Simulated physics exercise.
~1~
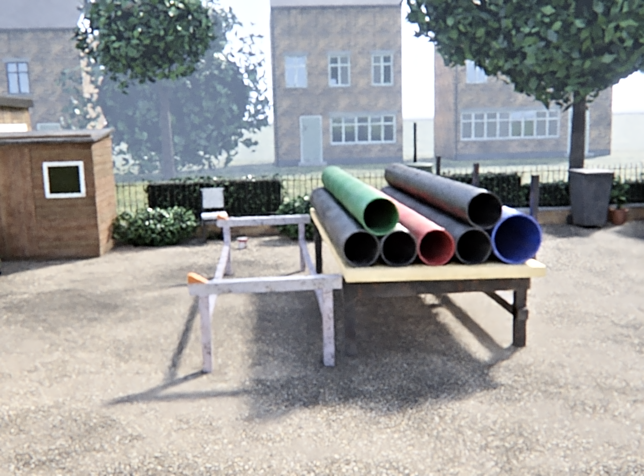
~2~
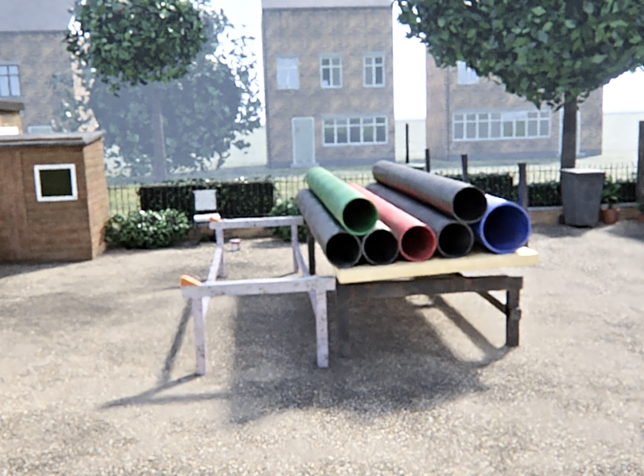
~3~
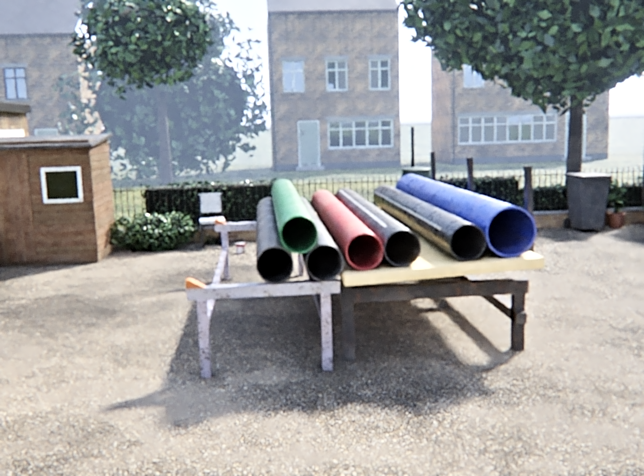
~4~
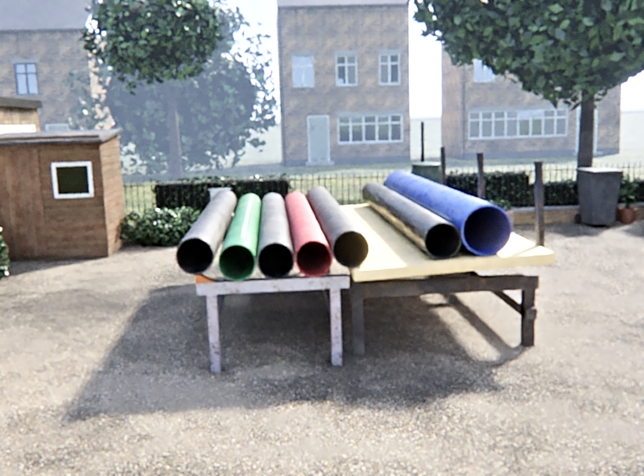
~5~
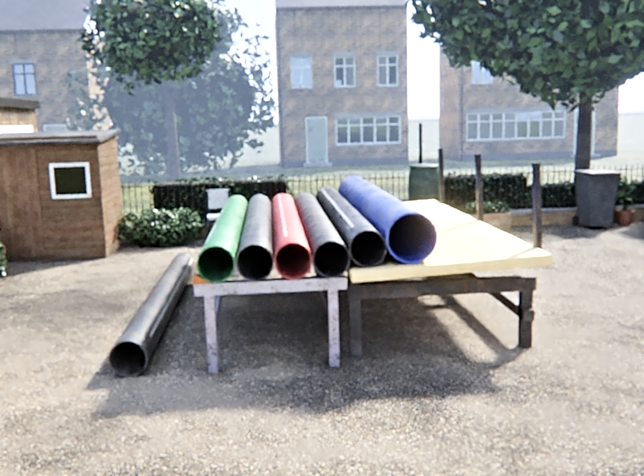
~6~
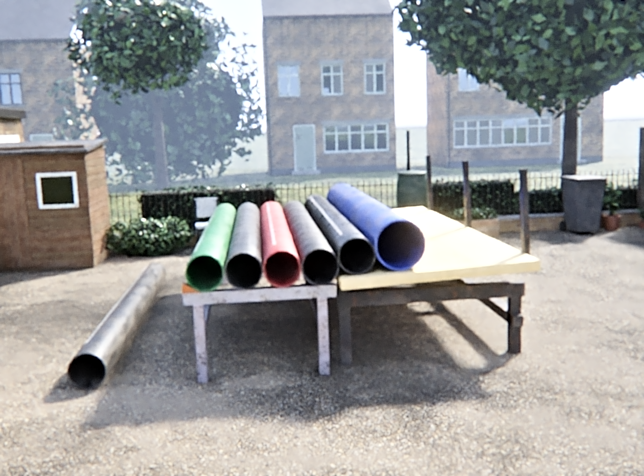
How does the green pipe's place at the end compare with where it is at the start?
At the start the green pipe lies on top of other pipes on the deck. By the end it rests farther left and lower, at the left end of the row on the rack.
